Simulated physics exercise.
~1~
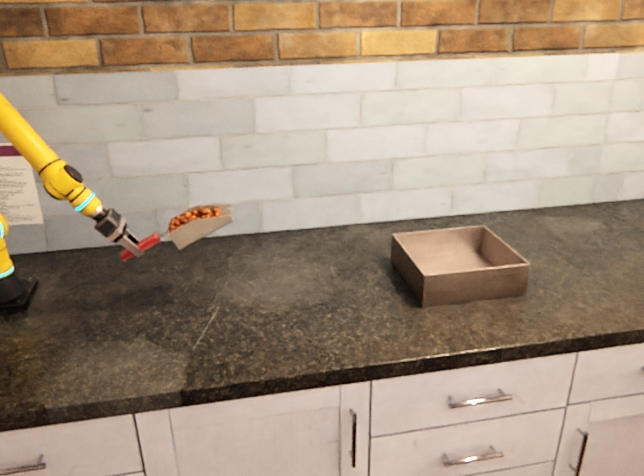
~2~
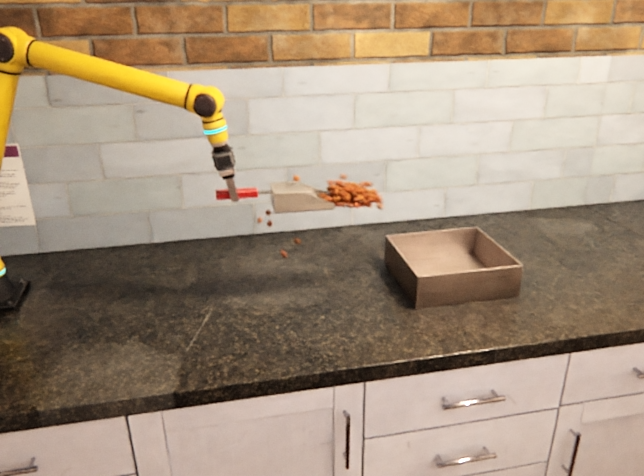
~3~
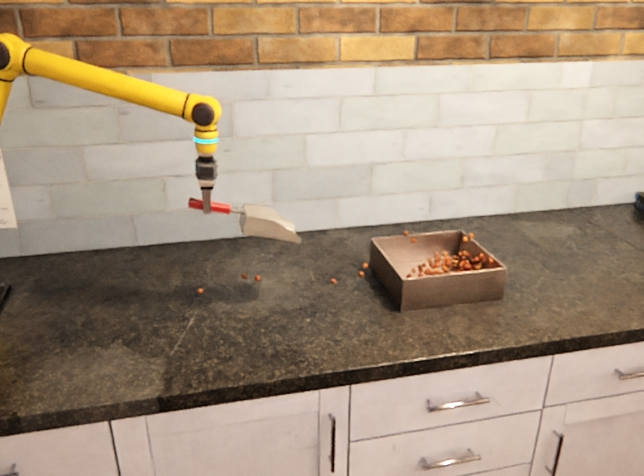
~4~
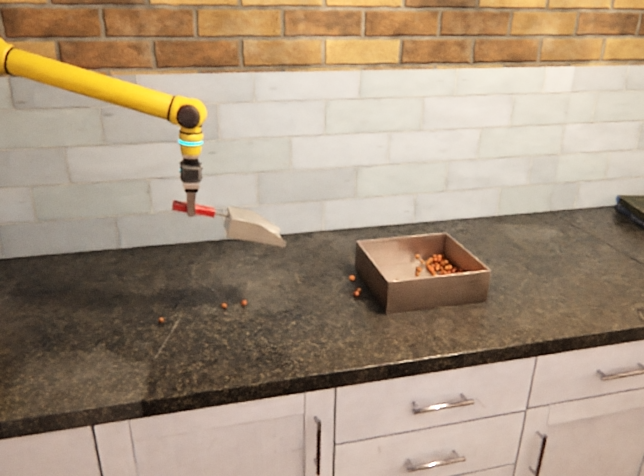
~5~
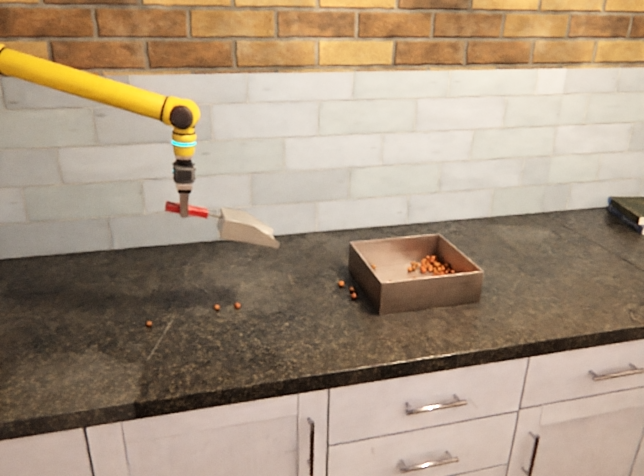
Yellow robot arm swinging a scoop of hazelnuts rightward and flinging them into an open box, leaving a few on the counter.
